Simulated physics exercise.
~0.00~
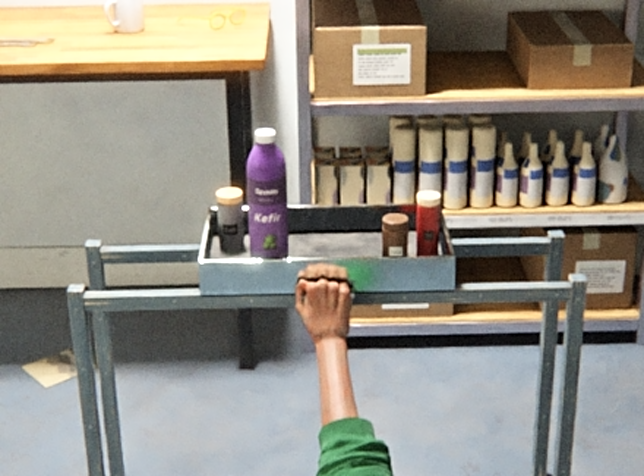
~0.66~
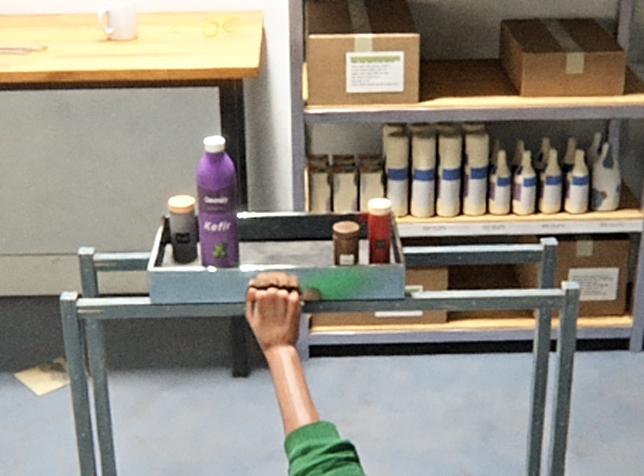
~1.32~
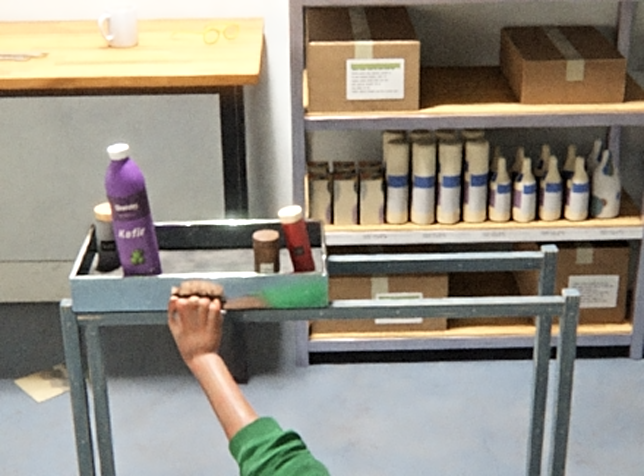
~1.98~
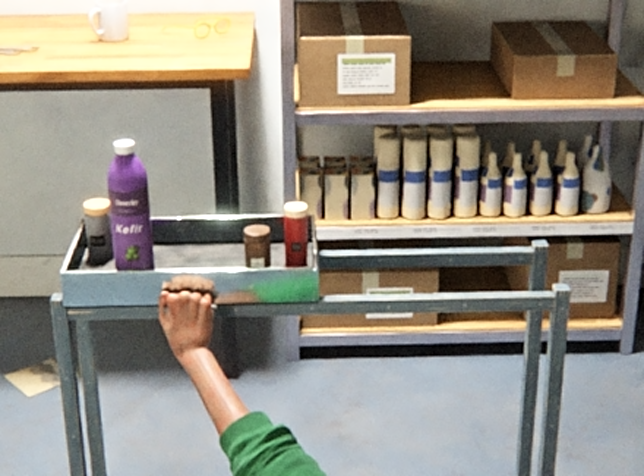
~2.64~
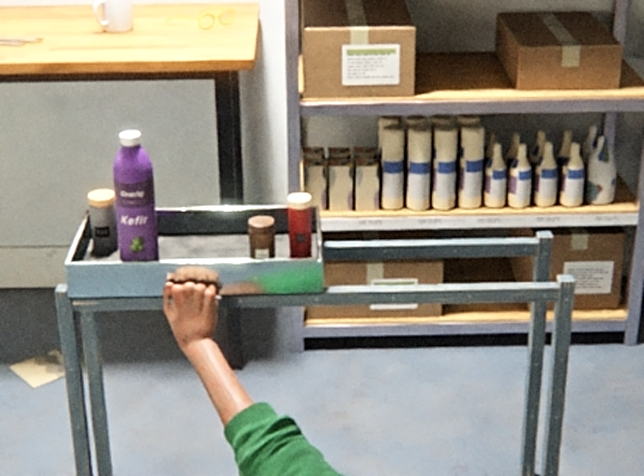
At first, a hand in a green sleeve grips the front of a shallow grey tray resting on metal rails, with a purple kefir bottle and red, brown and grey shakers standing inside. The hand moves the tray left along the rails, carrying all four containers with it. As the tray reaches the left end, the purple bottle and the red shaker tip slightly to the left. Both then settle back upright without falling. Finally, the tray stays at the left end with everything standing, and the hand remains at its front edge.
